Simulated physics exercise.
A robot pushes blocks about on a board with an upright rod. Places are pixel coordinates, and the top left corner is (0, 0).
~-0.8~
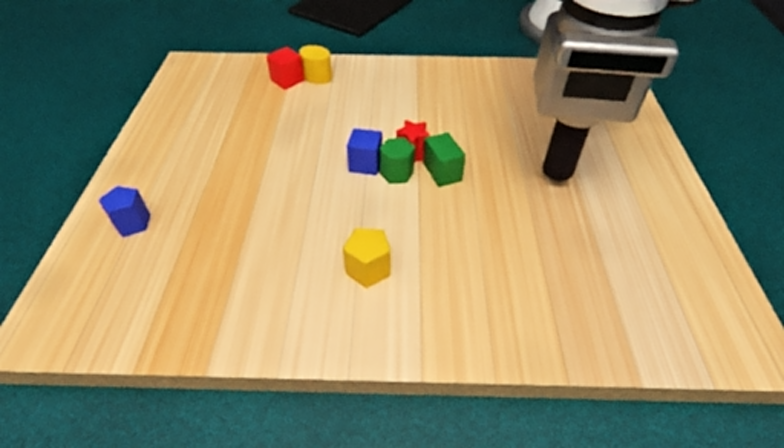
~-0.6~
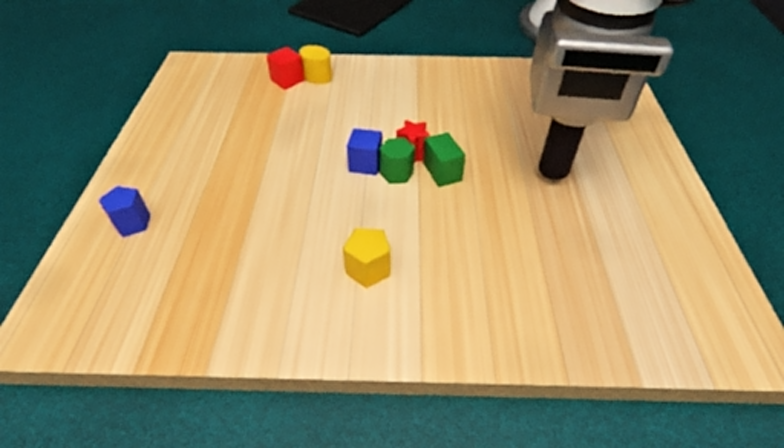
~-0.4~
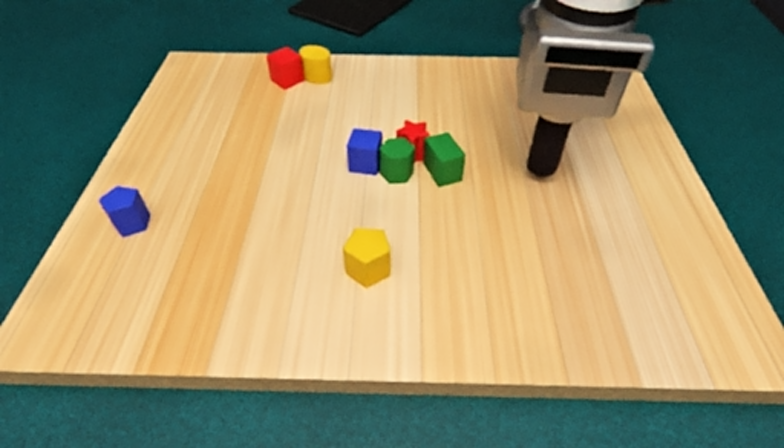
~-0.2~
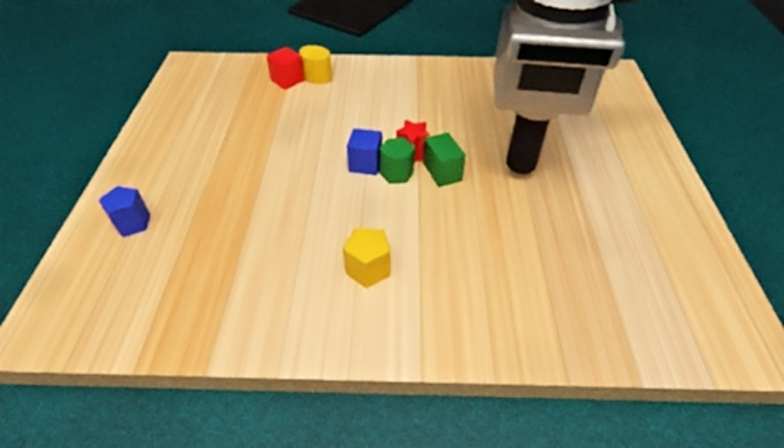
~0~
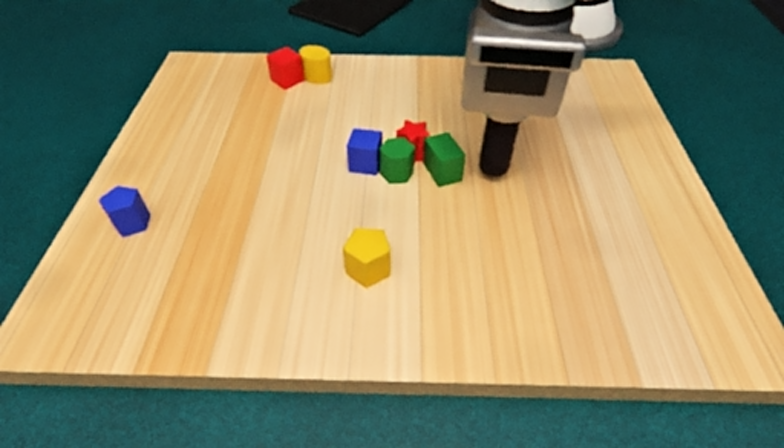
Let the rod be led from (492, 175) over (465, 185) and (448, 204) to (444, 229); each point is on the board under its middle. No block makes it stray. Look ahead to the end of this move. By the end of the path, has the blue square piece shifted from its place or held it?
If the rod follows that path, the blue square piece stays in its place.
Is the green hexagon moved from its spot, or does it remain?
In the end it has not been moved.
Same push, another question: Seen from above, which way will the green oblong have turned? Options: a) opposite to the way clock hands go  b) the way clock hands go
The correct letter is b.
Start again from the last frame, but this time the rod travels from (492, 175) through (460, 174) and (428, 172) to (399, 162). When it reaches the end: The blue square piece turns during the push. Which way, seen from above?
It turns clockwise.
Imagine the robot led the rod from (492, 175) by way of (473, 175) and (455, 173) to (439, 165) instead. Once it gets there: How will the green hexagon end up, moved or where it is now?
Moved away.
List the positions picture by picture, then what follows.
In the first picture, rod's lower end at (557, 172); blue square piece at (365, 138); green hexagon at (397, 147); green oblong at (445, 146).
In the second picture, rod at (553, 171); blocks still.
In the third picture, rod at (541, 168); blocks still.
In the fourth picture, rod at (521, 165); blocks still.
In the fifth picture, rod at (494, 167); blue square piece at (365, 138); green hexagon at (397, 147); green oblong at (445, 146).
The first path, step by step. One third of the way, rod at (466, 178); green oblong at (438, 147), turned 25° clockwise.
Two thirds of the way, rod at (449, 197); green oblong at (435, 149), turned 45° clockwise.
At the end, rod at (445, 221); blue square piece still; green hexagon still; green oblong at (435, 149), turned 45° clockwise.
